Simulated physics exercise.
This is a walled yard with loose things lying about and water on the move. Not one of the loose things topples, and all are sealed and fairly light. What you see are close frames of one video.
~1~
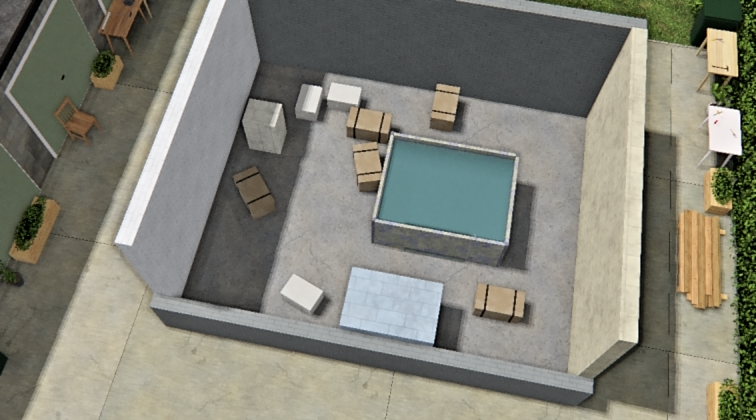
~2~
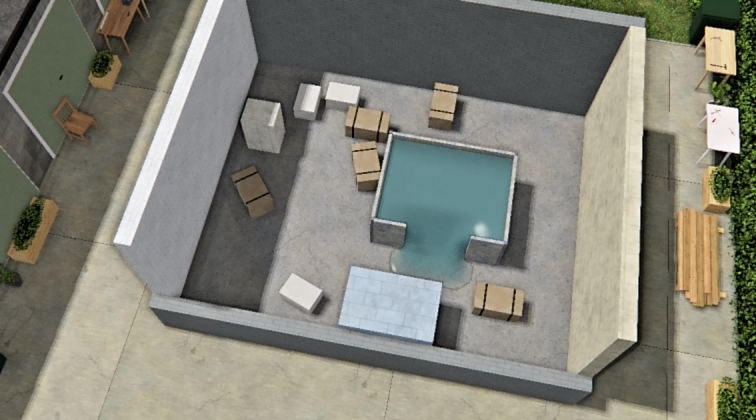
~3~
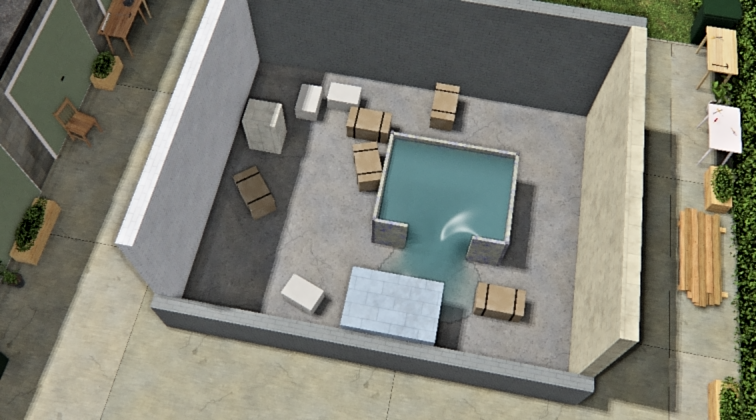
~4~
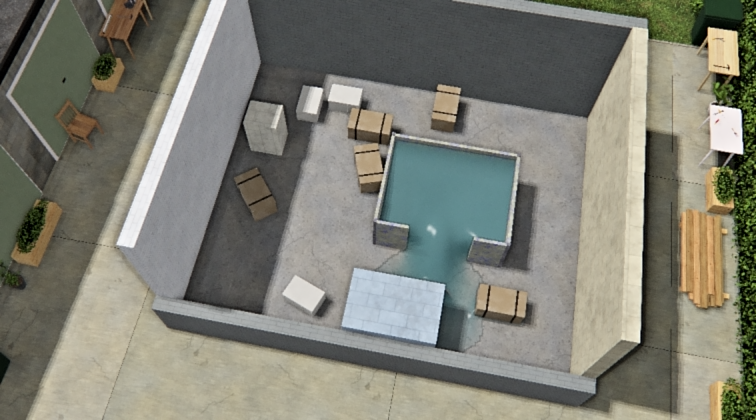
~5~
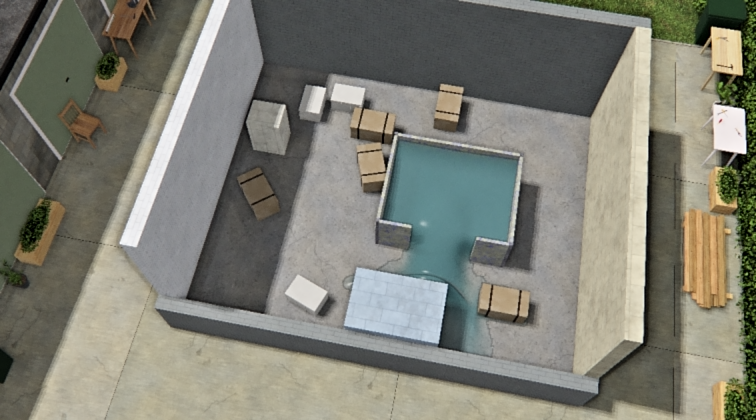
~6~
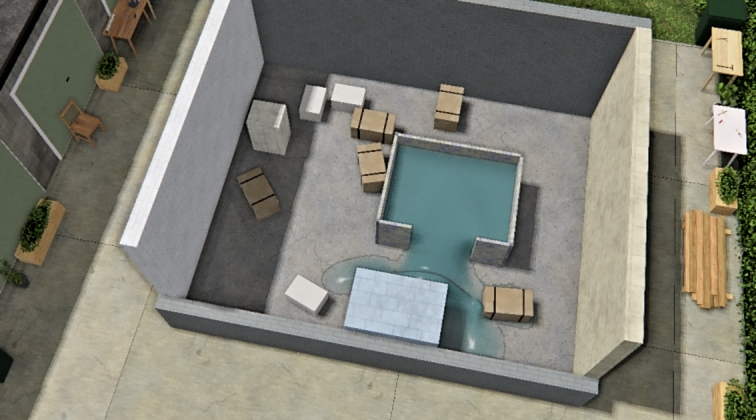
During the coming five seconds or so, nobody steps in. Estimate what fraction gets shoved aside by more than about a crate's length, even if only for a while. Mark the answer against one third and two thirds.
One to two thirds of them.
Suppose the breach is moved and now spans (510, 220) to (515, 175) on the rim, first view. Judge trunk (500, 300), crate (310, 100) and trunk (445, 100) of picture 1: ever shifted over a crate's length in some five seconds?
Lab note - in sequence: Made it that far; made it that far; made it that far.
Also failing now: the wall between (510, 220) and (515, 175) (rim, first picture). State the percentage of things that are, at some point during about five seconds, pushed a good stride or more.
About 80 per cent.
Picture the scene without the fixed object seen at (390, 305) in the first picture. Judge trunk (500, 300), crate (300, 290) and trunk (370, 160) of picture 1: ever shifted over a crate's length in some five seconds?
Result, listed order: Knocked clear / knocked clear / hardly budged.
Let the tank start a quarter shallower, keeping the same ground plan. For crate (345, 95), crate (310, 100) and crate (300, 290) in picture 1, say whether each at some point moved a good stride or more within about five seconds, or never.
Taking them as listed, the first came up short, the second came up short and the third came up short.
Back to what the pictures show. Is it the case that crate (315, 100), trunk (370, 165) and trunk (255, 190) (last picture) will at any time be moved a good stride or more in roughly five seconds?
Object by object as listed: Travels that far, falls short and travels that far.
A moment on, 1 of 8 are well off their spots; 0 afloat.
Next, 2 of 8 are well off their spots; 1 afloat.
Later, 2 of 8 are well off their spots; 1 afloat.
In the end, 4 of 8 are well off their spots, and 4 have been at some point; 4 afloat.
